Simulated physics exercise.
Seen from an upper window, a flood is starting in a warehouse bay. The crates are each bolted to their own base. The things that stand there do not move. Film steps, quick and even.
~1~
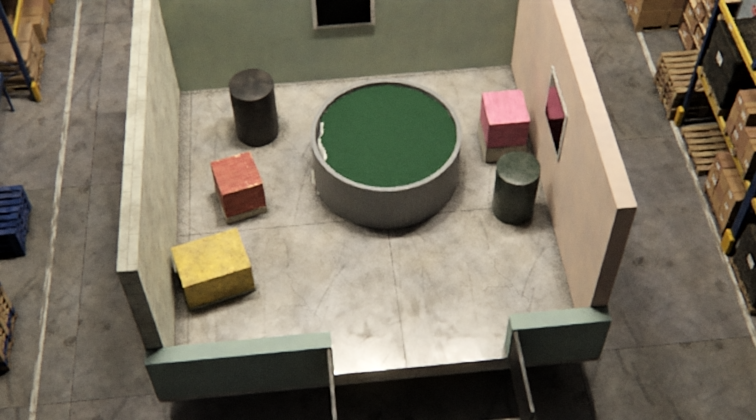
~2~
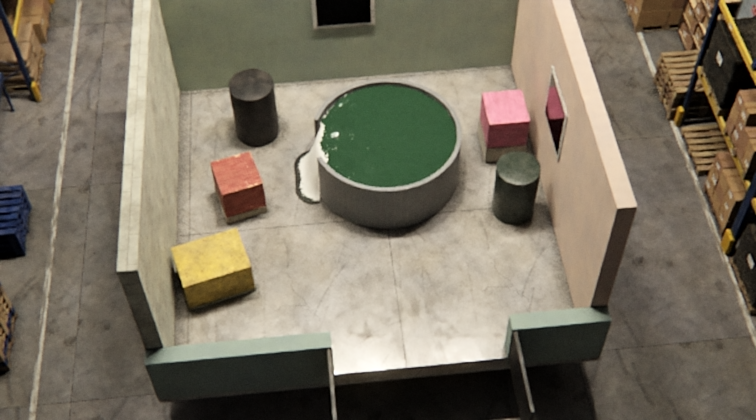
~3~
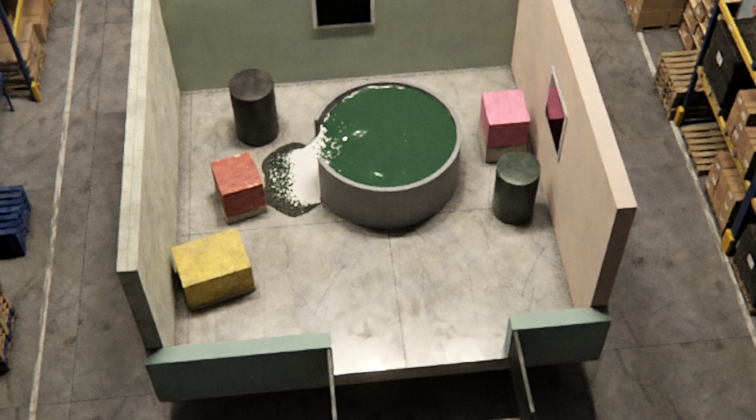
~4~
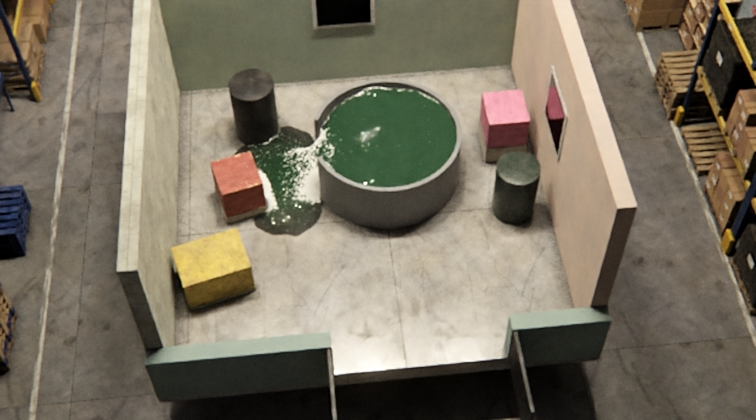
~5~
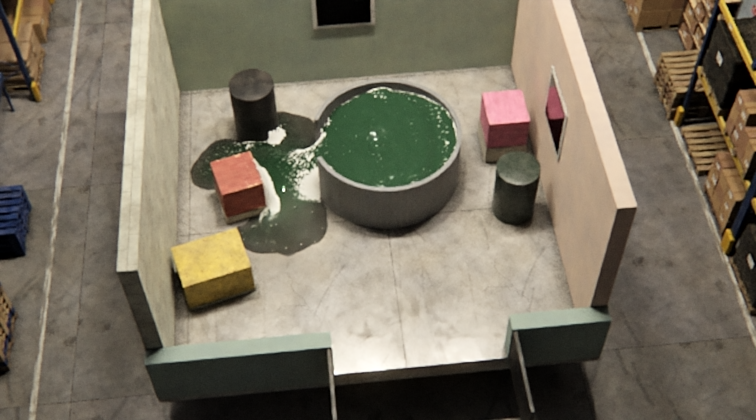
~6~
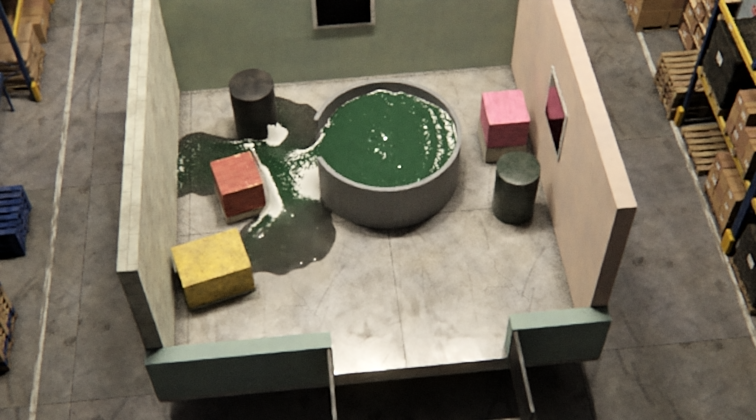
Green water pouring from the left side of a round grey pool, spreading across the floor around a stationary red block.
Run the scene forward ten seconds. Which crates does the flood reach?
Outcome: The yellow crate is within reach; the red crate is within reach; the pink crate is out of reach.
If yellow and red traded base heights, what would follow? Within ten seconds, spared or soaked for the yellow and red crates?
So yellow gets reached, and red gets reached.
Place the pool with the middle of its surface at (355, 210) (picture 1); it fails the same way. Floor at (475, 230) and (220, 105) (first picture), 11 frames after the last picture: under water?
The first spot is not reached, while the second is wetted.
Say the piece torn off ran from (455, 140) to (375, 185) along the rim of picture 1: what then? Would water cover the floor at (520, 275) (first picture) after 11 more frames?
Result for the point: Drenched.
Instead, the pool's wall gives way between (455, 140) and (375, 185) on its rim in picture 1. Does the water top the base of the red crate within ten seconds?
Result - red: Untouched.
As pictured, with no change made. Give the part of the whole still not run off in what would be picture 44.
Some 90 parts in a hundred have not run off.
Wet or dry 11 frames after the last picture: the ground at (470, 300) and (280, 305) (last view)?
Going in order, I'd say clear for the first and drenched for the second.
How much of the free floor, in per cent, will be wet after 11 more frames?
It comes out near 50 percent.
A moment on, water covers 30 % of the floor; the yellow crate water round its plinth, the red crate water round its plinth, the pink crate not reached.
Next, water covers 50 % of the floor; the yellow crate water round its plinth, the red crate water round its plinth, the pink crate not reached.
Then, water covers 70 % of the floor; the yellow crate water round its plinth, the red crate water round its plinth, the pink crate not reached.
Later, water covers 95 % of the floor; the yellow crate water round its plinth, the red crate water round its plinth, the pink crate water round its plinth.
In the end, water covers 100 % of the floor; the yellow crate was topped, the red crate was topped, the pink crate stayed above the water.
